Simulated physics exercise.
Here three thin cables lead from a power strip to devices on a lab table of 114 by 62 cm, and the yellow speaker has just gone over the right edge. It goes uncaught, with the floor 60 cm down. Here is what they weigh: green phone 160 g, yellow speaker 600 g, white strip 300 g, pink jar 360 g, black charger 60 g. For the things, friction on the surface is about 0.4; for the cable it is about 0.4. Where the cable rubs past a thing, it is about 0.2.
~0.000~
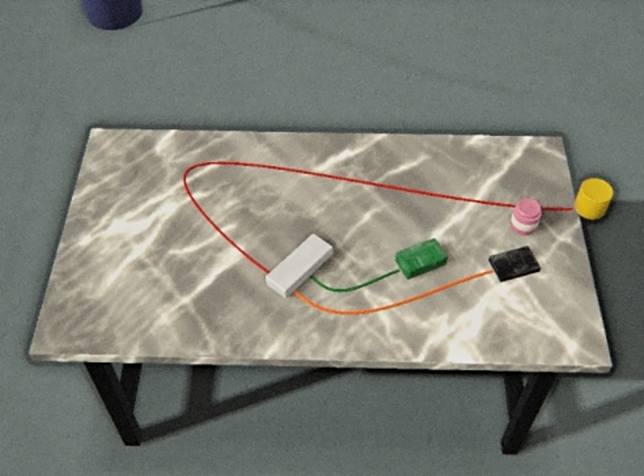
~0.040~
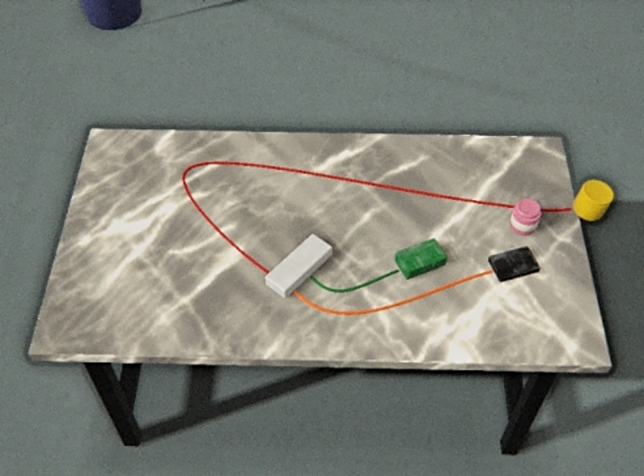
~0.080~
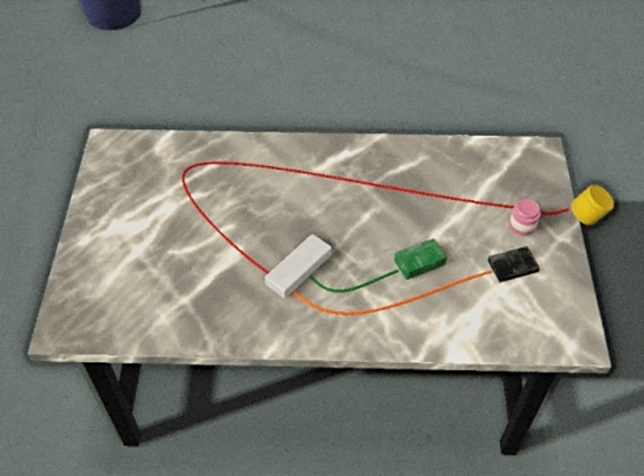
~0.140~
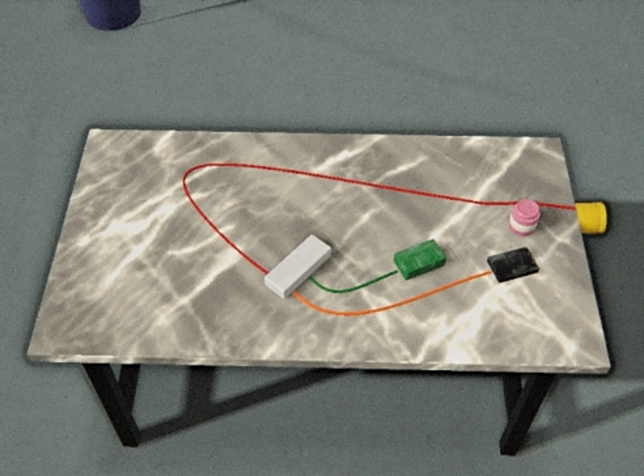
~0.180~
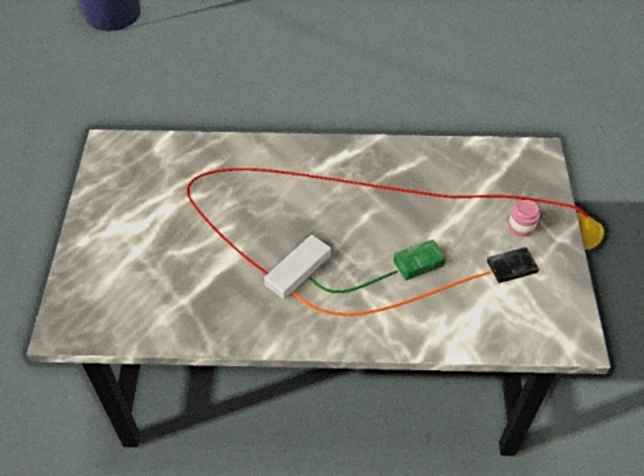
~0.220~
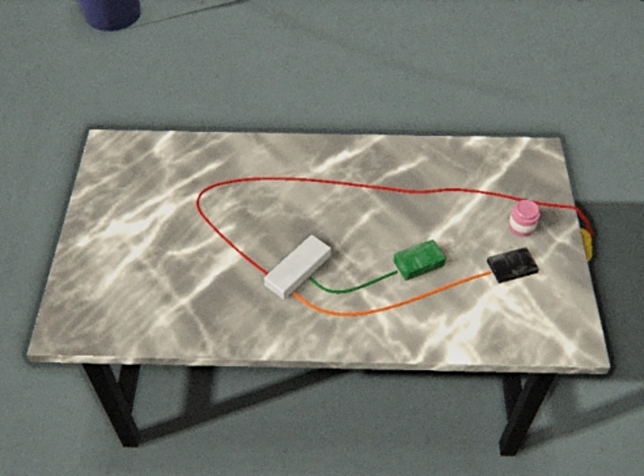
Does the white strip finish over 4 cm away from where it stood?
No, it remains in place.
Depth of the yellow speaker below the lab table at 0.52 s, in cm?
Measured: Near 55 cm.
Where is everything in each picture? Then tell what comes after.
The first frame shows white strip (300, 261); red cable runs through (236, 246) (187, 172) (292, 170) (401, 189).
The second frame shows yellow speaker (597, 192); red cable runs through (235, 246) (291, 170).
The third frame shows yellow speaker (592, 205); red cable runs through (235, 246) (290, 170).
The fourth frame shows yellow speaker (589, 218); red cable runs through (234, 247) (294, 172).
The fifth frame shows yellow speaker (584, 231); red cable runs through (234, 247) (311, 176).
The sixth frame shows white strip (298, 262); red cable runs through (234, 247) (230, 182) (341, 183) (452, 190) (566, 207).
At 0.5 s, the strip's end of the red cable at (278, 264); white strip 2 cm off its start, yellow speaker over the edge.
At 0.8 s, the strip's end of the red cable at (278, 264); white strip 2 cm off its start, yellow speaker over the edge.
At 1.1 s, the strip's end of the red cable at (278, 264); white strip 2 cm off its start at (306, 261), yellow speaker over the edge.
At 1.4 s, the strip's end of the red cable at (278, 264); white strip 2 cm off its start, yellow speaker over the edge.
At 2.6 s, the strip's end of the red cable at (278, 264); white strip 2 cm off its start at (306, 261), yellow speaker over the edge.
